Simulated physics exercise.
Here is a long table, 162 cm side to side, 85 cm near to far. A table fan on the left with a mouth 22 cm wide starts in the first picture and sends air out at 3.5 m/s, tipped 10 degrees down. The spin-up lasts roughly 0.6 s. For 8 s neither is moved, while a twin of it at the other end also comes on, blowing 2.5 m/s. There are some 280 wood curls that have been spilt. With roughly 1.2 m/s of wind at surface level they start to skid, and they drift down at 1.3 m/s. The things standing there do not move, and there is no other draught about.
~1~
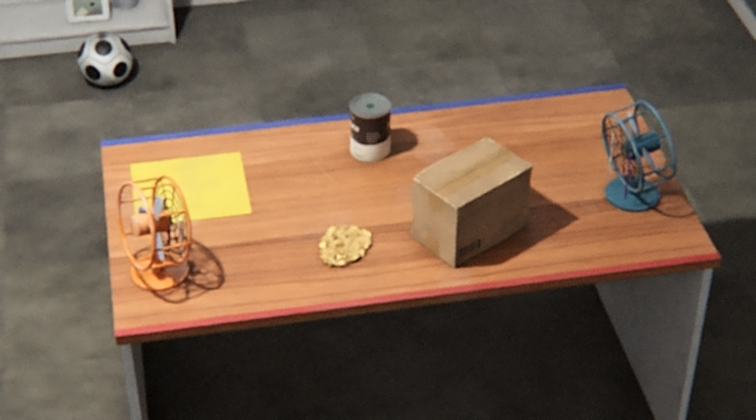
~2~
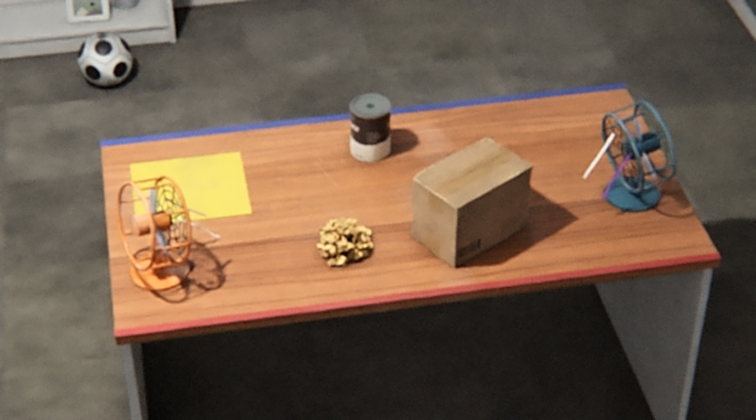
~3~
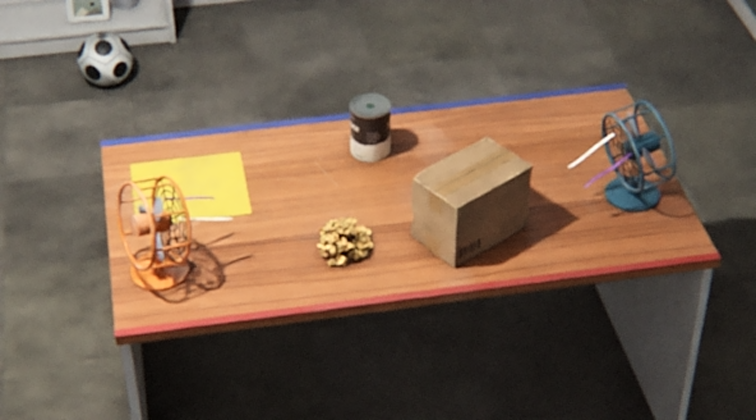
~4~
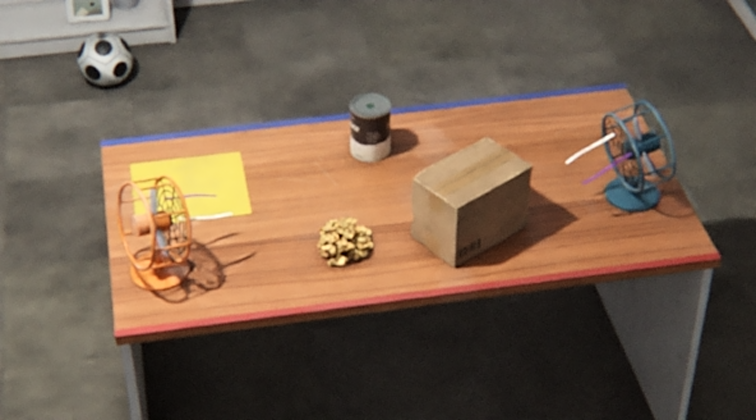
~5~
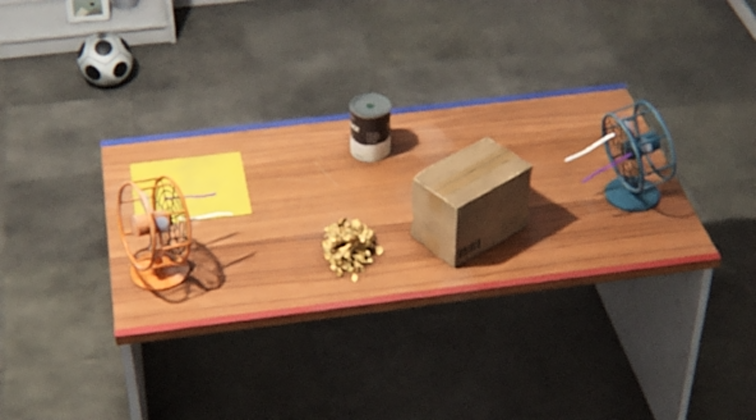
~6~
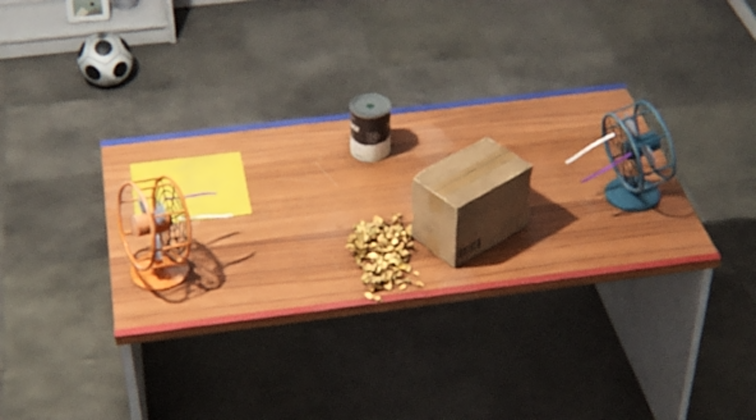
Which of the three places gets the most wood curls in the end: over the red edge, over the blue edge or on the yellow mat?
The red one.
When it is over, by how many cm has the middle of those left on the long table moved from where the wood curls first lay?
The middle is roughly 25 cm from where it started.
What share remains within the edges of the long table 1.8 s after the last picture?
I'd put it near 50 per cent at that time.
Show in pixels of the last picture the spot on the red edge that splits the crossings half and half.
Median crossing, approx. (437, 296).
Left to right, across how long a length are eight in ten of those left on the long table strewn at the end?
20 centimetres or so.
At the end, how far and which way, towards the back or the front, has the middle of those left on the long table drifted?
Forward it went, roughly 10 cm.
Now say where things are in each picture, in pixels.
In the first frame, the middle of the wood curls is near (344, 247), none has stirred yet, the mouth of the table fan is at (154, 223) and that of the second one at (639, 147).
In the second frame, the middle of the wood curls is near (344, 242), none has stirred yet, the yellow mat is centred on (190, 189), the red edge is centred on (427, 297) and the blue edge is centred on (369, 112).
In the third frame, the middle of the wood curls is near (344, 242), about 1 % have left their places, the top of a box is at (472, 171) and the top of a tin is at (370, 105).
In the fourth frame, the middle of the wood curls is near (344, 242) and about 1 % have left their places.
In the fifth frame, the middle of the wood curls is near (347, 244), the farthest in sight from the table fan is at (380, 252) and about 35 % have left their places.
In the sixth frame, the middle of the wood curls is near (378, 248), the farthest in sight from the table fan is at (420, 285) and about 85 % have left their places.
Then, 0.8 s after the last picture, 0 % are on the yellow mat, 43 % over the red edge and 0 % over the blue edge; the middle of those left on the top is near (430, 258); 48 % are gone or lie where they will stay.
Then, 1.8 s after the last picture, 0 % are on the yellow mat, 50 % over the red edge and 2 % over the blue edge; the middle of those left on the top is near (436, 258); 61 % are gone or lie where they will stay.
Then, 3.6 s after the last picture, 0 % are on the yellow mat, 61 % over the red edge and 5 % over the blue edge; the middle of those left on the top is near (439, 263); 78 % are gone or lie where they will stay.
Then, 7.2 s after the last picture, at the end, 0 % are on the yellow mat, 67 % over the red edge and 6 % over the blue edge; the middle of those left on the top is near (439, 263).
